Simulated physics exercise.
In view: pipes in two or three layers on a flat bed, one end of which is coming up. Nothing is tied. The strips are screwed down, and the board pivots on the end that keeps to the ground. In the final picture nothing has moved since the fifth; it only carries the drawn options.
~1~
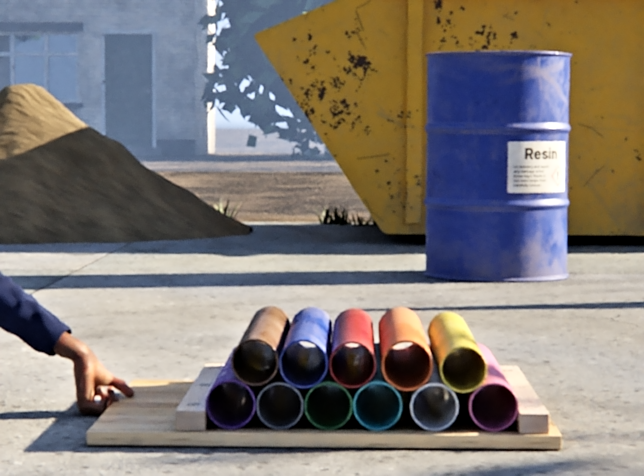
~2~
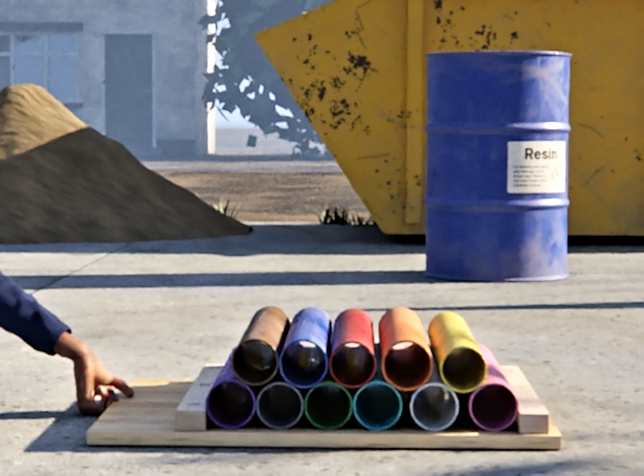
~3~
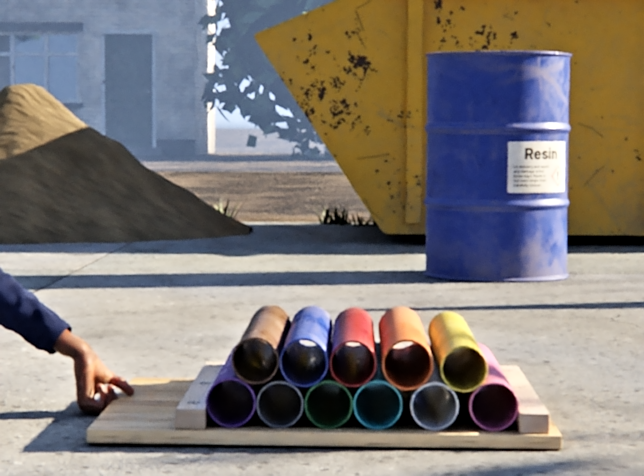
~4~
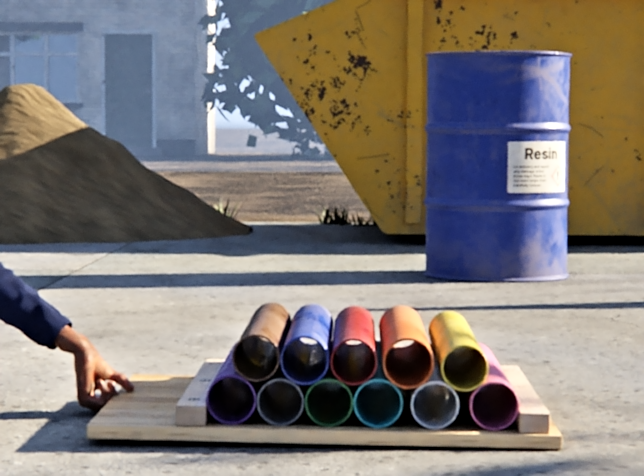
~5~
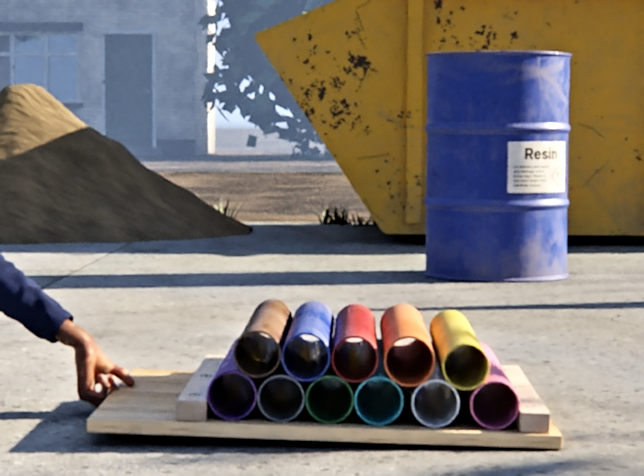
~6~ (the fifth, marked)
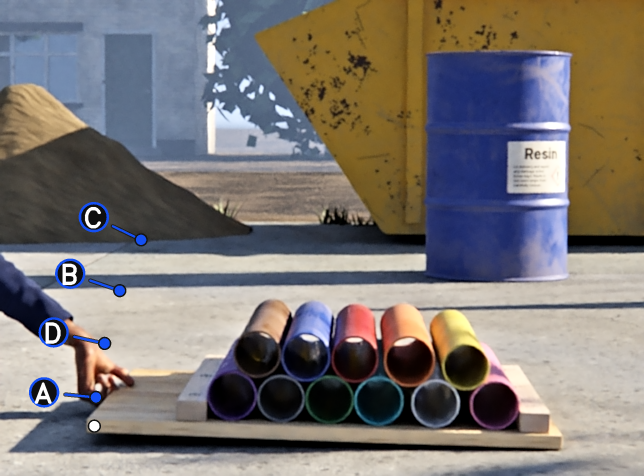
A hand slowly lifts the left end of a wooden board holding stacked colourful pipes slightly.
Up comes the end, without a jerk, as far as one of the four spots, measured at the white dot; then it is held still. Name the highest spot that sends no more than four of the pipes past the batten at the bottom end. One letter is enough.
It can be raised to C.
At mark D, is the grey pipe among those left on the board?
The grey pipe: Yes.
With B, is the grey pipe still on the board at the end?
Yes.
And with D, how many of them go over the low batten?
With D, none.
On the copy, A at (96, 397); B at (120, 291); C at (141, 240); D at (105, 343); the white dot at (95, 426).
On C. First, board at 16°.
Then, board at 25°.
Finally, board at 25°, none over the low batten.
By contrast, A none over the low batten; B none over the low batten; D none over the low batten.
